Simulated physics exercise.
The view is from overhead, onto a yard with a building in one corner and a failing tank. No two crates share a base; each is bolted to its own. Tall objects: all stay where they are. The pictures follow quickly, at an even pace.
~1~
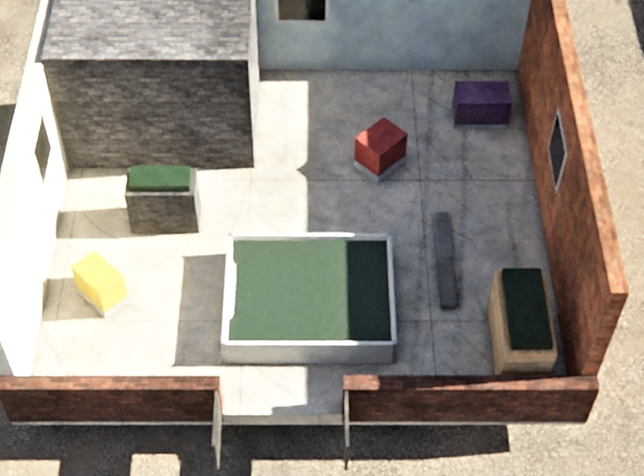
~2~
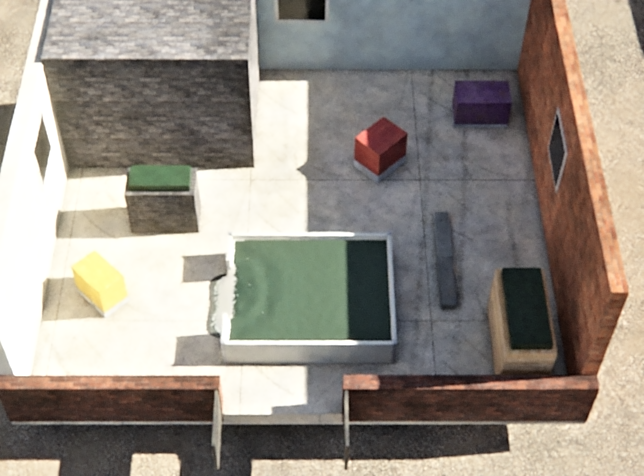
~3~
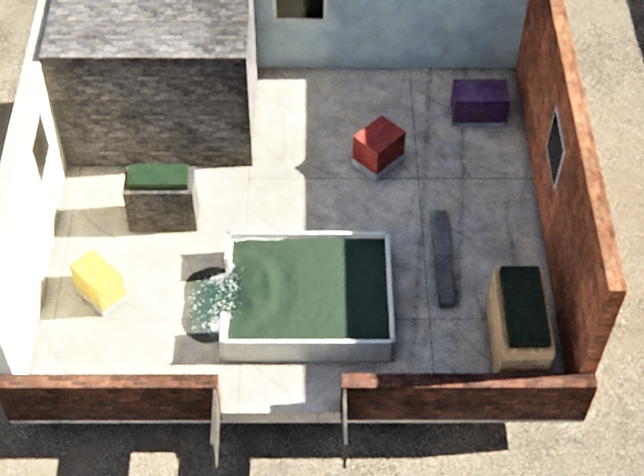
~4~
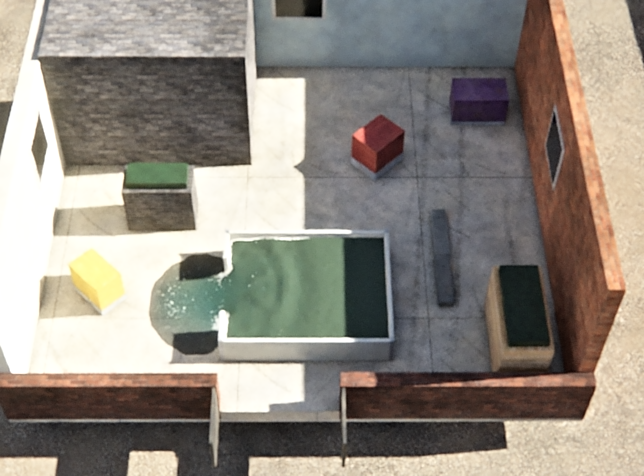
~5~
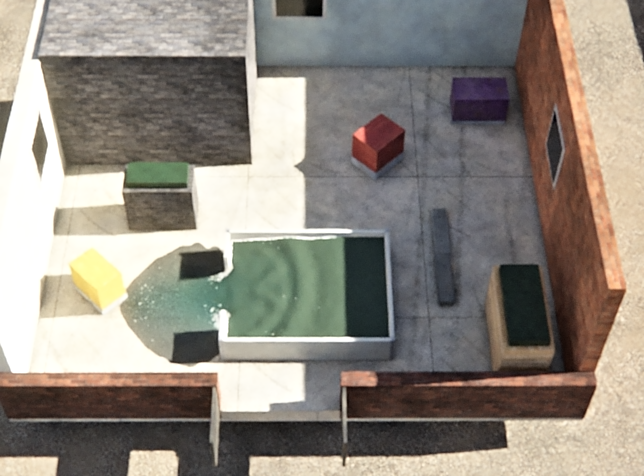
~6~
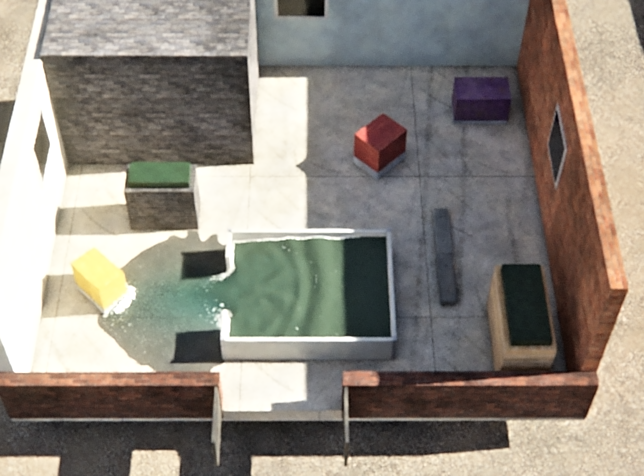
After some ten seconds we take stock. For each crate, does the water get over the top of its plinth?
In order: The red crate is protected by its plinth; the yellow crate is not protected by its plinth; the purple crate is protected by its plinth.
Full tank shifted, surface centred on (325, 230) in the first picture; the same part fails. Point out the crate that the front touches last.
My pick is the crate marked purple.
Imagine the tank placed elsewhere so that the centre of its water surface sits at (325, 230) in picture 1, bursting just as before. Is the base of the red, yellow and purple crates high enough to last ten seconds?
Crate by crate: Red is missed, yellow is overrun, purple is missed.
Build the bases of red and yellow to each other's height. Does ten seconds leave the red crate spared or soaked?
Red: Untouched.
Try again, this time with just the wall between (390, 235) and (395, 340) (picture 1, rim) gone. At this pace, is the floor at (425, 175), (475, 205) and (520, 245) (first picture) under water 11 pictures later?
Obs. 1: Sodden; obs. 2: Sodden; obs. 3: Sodden.
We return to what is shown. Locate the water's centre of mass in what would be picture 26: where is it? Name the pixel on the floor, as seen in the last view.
Somewhere near (215, 296).
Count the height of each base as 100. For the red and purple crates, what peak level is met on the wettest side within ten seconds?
Taking them in the order asked, 60 percent and 0 percent.
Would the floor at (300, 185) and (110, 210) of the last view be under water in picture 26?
First spot spared, second spot inundated.
A moment on, water covers 15 % of the floor; the red crate not reached, the yellow crate water round its plinth, the purple crate not reached.
Next, water covers 20 % of the floor; the red crate not reached, the yellow crate water round its plinth, the purple crate not reached.
Then, water covers 25 % of the floor; the red crate not reached, the yellow crate water round its plinth, the purple crate not reached.
Later, water covers 45 % of the floor; the red crate water round its plinth, the yellow crate water round its plinth, the purple crate not reached.
In the end, water covers 70 % of the floor; the red crate stayed above the water, the yellow crate was topped, the purple crate stayed above the water.
